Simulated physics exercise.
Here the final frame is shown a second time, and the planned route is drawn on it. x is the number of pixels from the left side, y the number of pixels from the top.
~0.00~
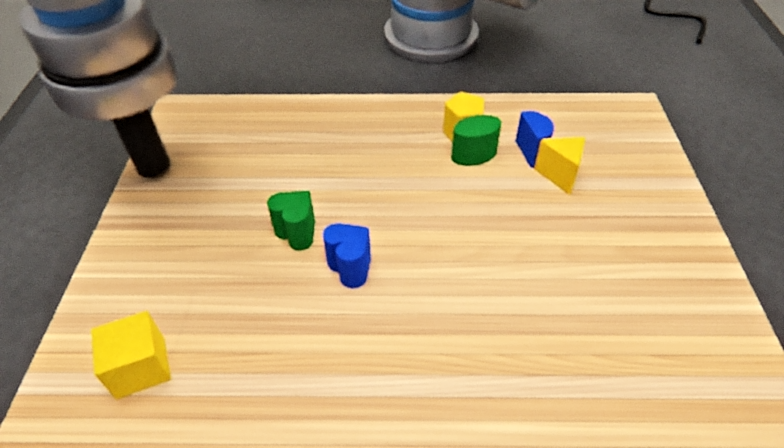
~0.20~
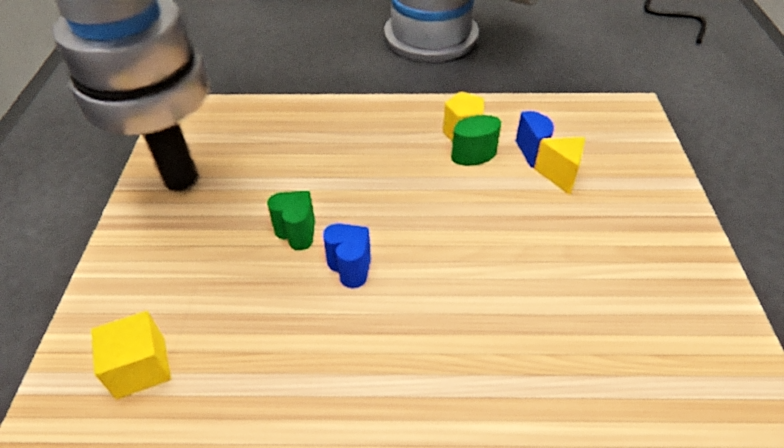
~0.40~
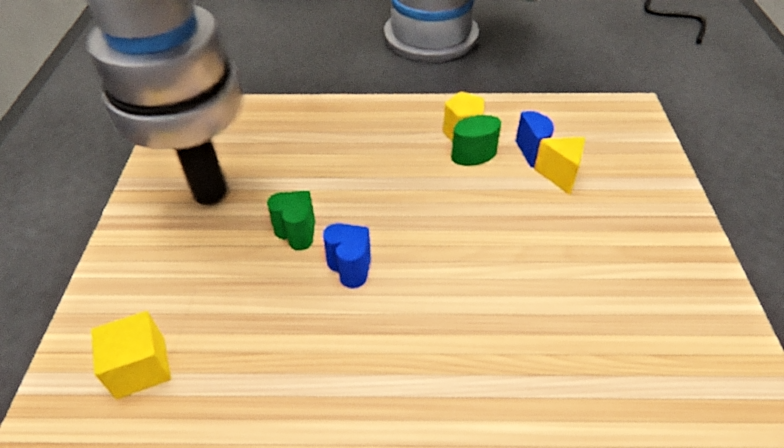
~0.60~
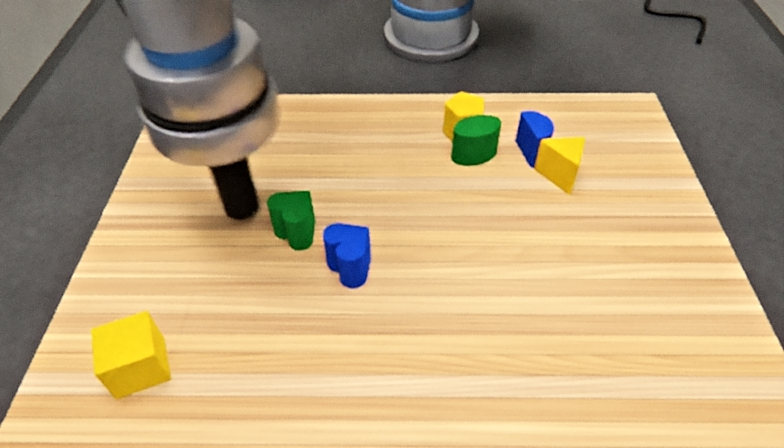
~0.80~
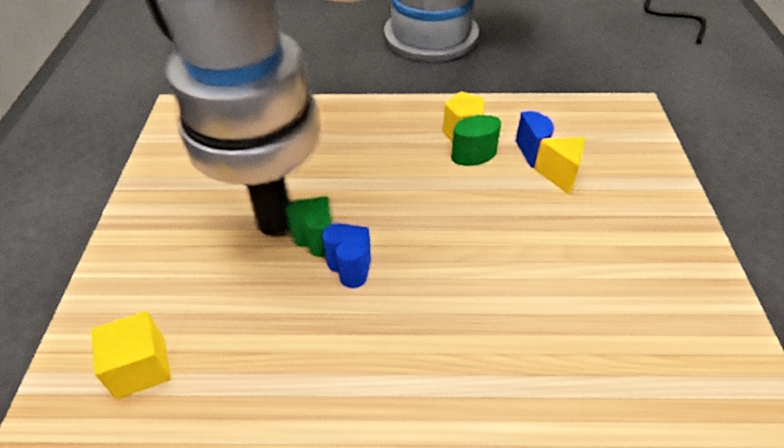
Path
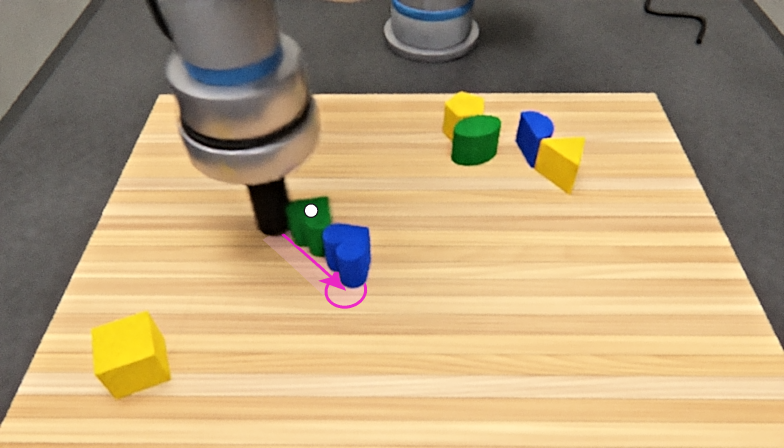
A robotic arm with a black peg moved right and toward the viewer across a wooden table, then nudged the green heart-shaped block slightly right, up against the blue heart, while the other blocks stayed still.
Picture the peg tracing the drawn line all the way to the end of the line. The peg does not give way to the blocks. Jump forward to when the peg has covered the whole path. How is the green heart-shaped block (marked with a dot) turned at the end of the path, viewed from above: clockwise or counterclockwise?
From above, it looks like the green heart-shaped block goes counterclockwise.
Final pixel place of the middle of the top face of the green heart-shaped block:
It comes to (357, 223).
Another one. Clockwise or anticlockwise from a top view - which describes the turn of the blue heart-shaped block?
Its rotation is clockwise.
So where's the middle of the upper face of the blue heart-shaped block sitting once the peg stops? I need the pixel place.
Pixel (386, 250).
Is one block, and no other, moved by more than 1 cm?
It seems not.
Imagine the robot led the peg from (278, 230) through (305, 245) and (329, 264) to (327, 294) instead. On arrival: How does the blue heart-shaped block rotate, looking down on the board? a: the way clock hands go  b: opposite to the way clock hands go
The answer is a.
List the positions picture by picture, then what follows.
The first picture shows peg's lower end (154, 167); green heart-shaped block (291, 204); blue heart-shaped block (347, 239).
The second picture shows peg (181, 179); blocks still.
The third picture shows peg (211, 193); blocks still.
The fourth picture shows peg (242, 207); blocks still.
The fifth picture shows peg (276, 223); green heart-shaped block (311, 211); blue heart-shaped block (347, 239).
Drawn move, in a line from (278, 230) to (346, 290); the dot is on the green heart-shaped block.
On the path given first. One third of the way, peg (299, 243); green heart-shaped block (339, 219), turned 35° anticlockwise; blue heart-shaped block (373, 248), turned 35° clockwise.
Two thirds of the way, peg (321, 262); green heart-shaped block (354, 222), turned 85° anticlockwise; blue heart-shaped block (377, 249), turned 50° clockwise.
At the end, peg (345, 283); green heart-shaped block (357, 223), turned 105° anticlockwise; blue heart-shaped block (386, 250), turned 50° clockwise.
